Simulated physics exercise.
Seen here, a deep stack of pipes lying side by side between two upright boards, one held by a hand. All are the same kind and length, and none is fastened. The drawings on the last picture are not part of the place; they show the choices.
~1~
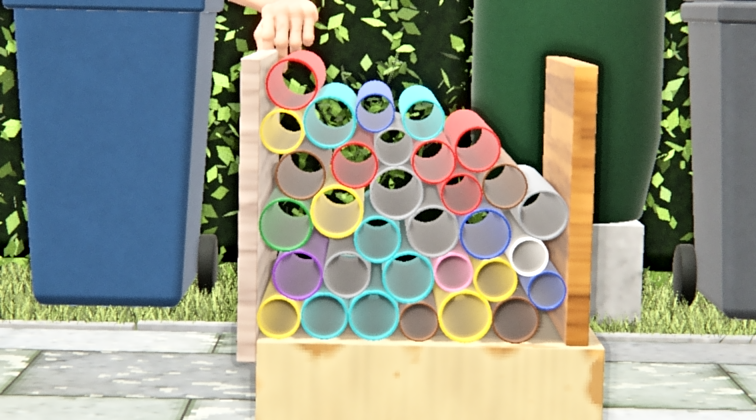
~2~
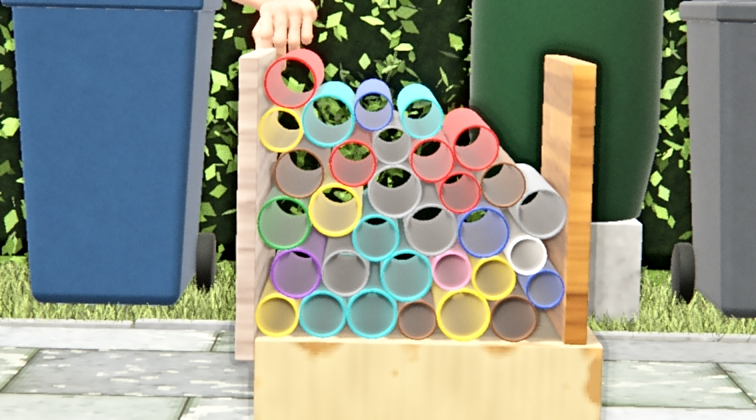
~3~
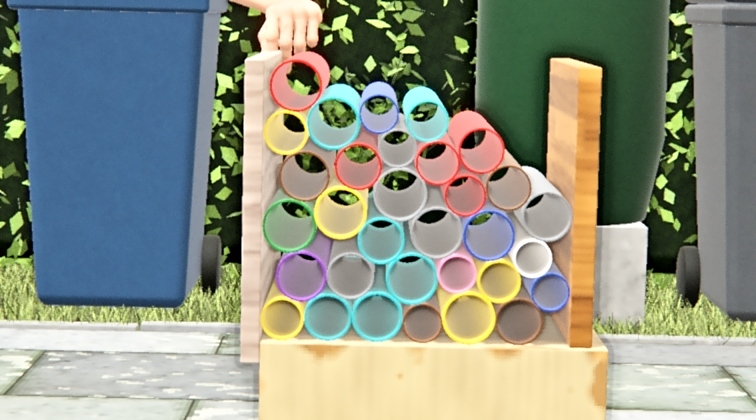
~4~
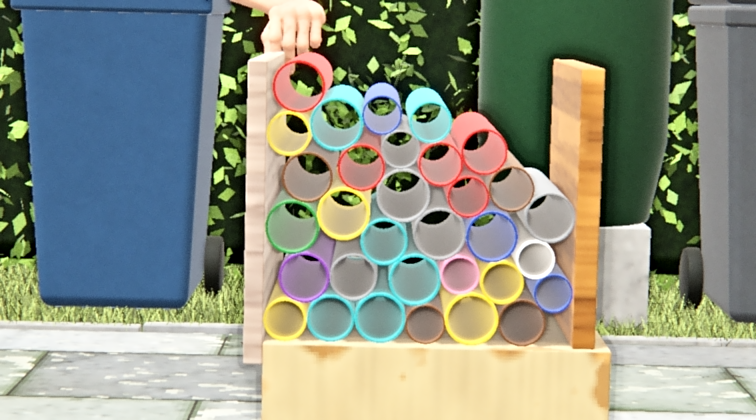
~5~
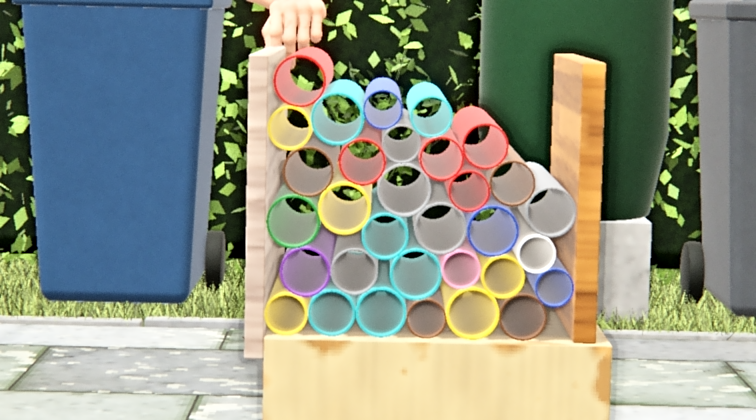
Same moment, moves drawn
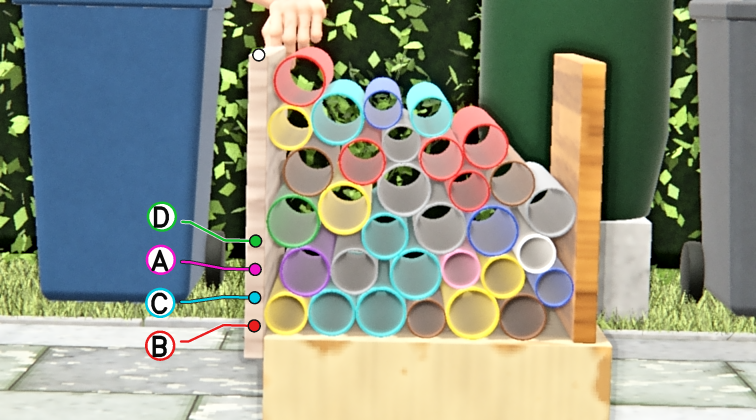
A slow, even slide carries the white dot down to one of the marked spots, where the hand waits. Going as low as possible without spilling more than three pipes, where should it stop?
D is the limit.
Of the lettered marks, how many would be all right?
One of the four.
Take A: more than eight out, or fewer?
Fewer than eight.
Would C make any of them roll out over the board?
At C: Yes.
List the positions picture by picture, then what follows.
The first frame shows a yellow pipe (279, 317); a brown pipe (515, 320); a yellow pipe (495, 280).
The second frame shows a yellow pipe (494, 279); a grey pipe (432, 231).
The third frame shows a red pipe (358, 166); a turquoise pipe (334, 123).
The fourth frame shows a turquoise pipe (431, 122); side board (267, 194).
The fifth frame shows a yellow pipe (286, 314); a brown pipe (522, 317); a yellow pipe (503, 277).
On the marked copy, A at (255, 270); B at (254, 326); C at (255, 297); D at (256, 241); the white dot at (259, 55).
Following D. Soon after the start, top of the board (267, 137).
Later, top of the board (266, 227).
In the end, top of the board (265, 241), two out over the board.
As for the rest, A more than three out over the board; B more than three out over the board; C more than three out over the board.
